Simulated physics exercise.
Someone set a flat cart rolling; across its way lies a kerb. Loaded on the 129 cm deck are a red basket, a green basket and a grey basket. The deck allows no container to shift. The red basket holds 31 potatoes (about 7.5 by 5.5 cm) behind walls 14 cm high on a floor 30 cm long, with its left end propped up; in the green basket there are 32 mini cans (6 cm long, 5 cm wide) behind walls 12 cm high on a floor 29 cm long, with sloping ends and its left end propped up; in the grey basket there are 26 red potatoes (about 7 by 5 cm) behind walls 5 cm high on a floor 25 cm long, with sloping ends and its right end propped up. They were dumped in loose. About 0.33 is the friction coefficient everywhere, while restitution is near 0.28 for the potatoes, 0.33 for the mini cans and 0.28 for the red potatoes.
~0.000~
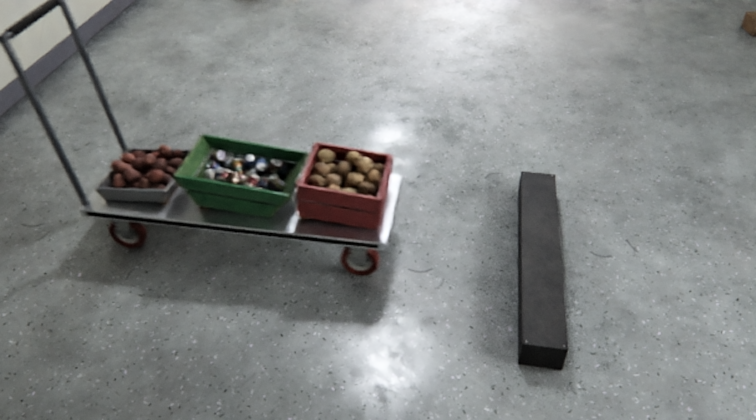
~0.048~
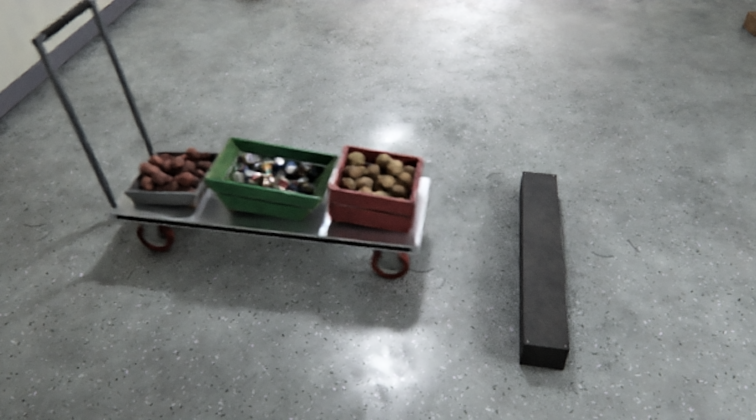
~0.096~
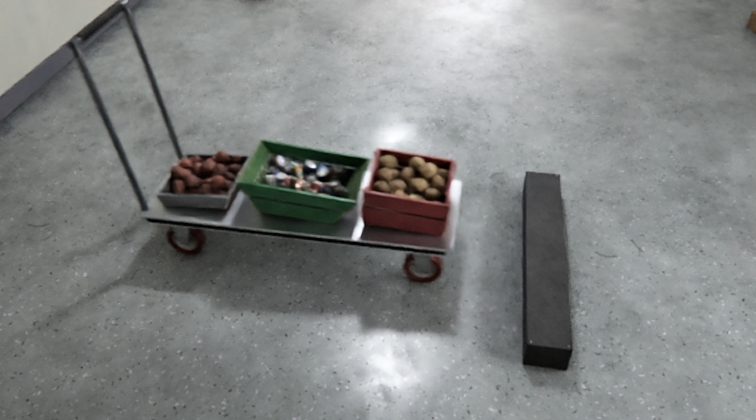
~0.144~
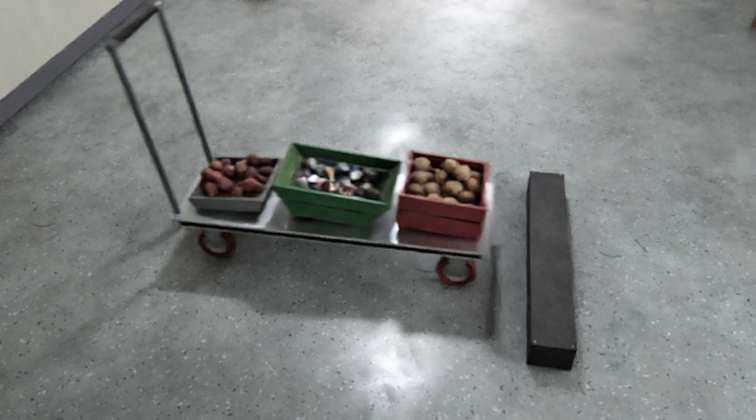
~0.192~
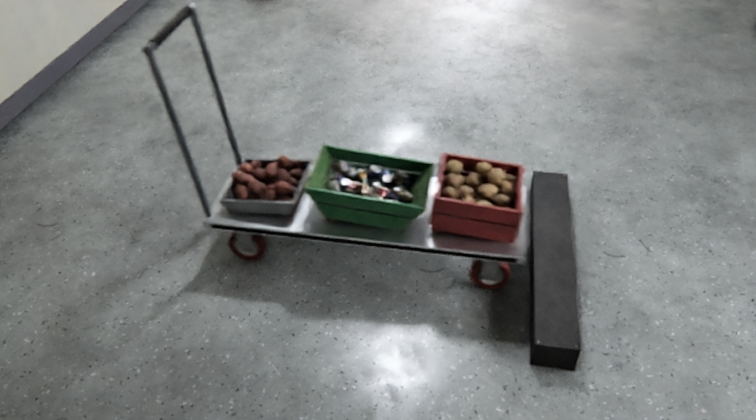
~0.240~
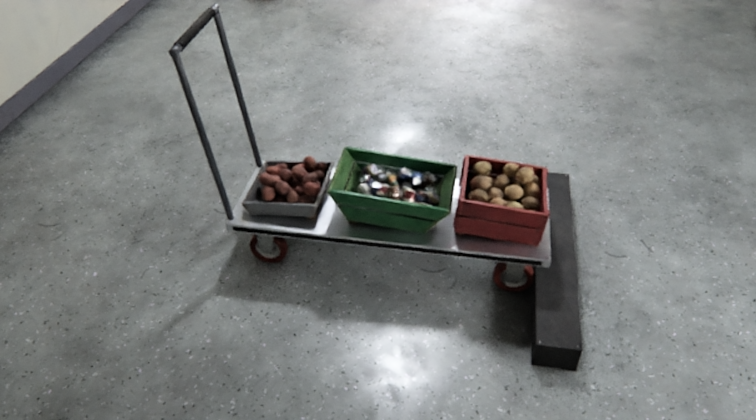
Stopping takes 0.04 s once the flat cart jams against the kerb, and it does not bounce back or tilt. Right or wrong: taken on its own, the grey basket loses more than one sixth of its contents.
Right.
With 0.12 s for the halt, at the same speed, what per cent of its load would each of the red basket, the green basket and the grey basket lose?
Red basket 0, green basket 0, grey basket 20 %.
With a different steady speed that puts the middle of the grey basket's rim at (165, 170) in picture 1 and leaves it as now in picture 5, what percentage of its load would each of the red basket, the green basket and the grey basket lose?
That would give red basket 0 %, green basket 0 % and grey basket 20 %.
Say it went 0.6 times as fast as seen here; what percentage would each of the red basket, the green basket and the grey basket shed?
Then the red basket sheds 0 per cent, the green basket 0 per cent, and the grey basket 10 per cent.
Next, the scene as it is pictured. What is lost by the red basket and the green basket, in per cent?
Load lost - red basket: 5 %; green basket: 10 %.
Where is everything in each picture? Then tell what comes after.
In the first picture (places track the rim corner closest to us here; the camera pans a little), grey basket (164, 190); red basket (377, 198); 58 cm to go; all still inside.
In the second picture, grey basket (194, 193); red basket (410, 202); 46 cm to go.
In the third picture, grey basket (226, 196); red basket (445, 205); 34 cm to go.
In the fourth picture, grey basket (259, 199); red basket (482, 208); 21 cm to go.
In the fifth picture, grey basket (292, 202); red basket (518, 211); 9 cm to go.
In the sixth picture, grey basket (315, 205); red basket (544, 214); stopping; all still inside.
After 0.31 s, the red basket is down by 1 of 31, the green basket has all 32 and the grey basket is down by 2 of 26.
After 0.43 s, the red basket is down by 2 of 31, the green basket is down by 1 of 32 and the grey basket is down by 4 of 26.
After 0.66 s, the red basket is down by 2 of 31, the green basket is down by 3 of 32 and the grey basket is down by 7 of 26.
When it is over (at 1.16 s), the red basket is down by 2 of 31, the green basket is down by 4 of 32 and the grey basket is down by 7 of 26. Asked share, 7 of 26, 27 per cent.
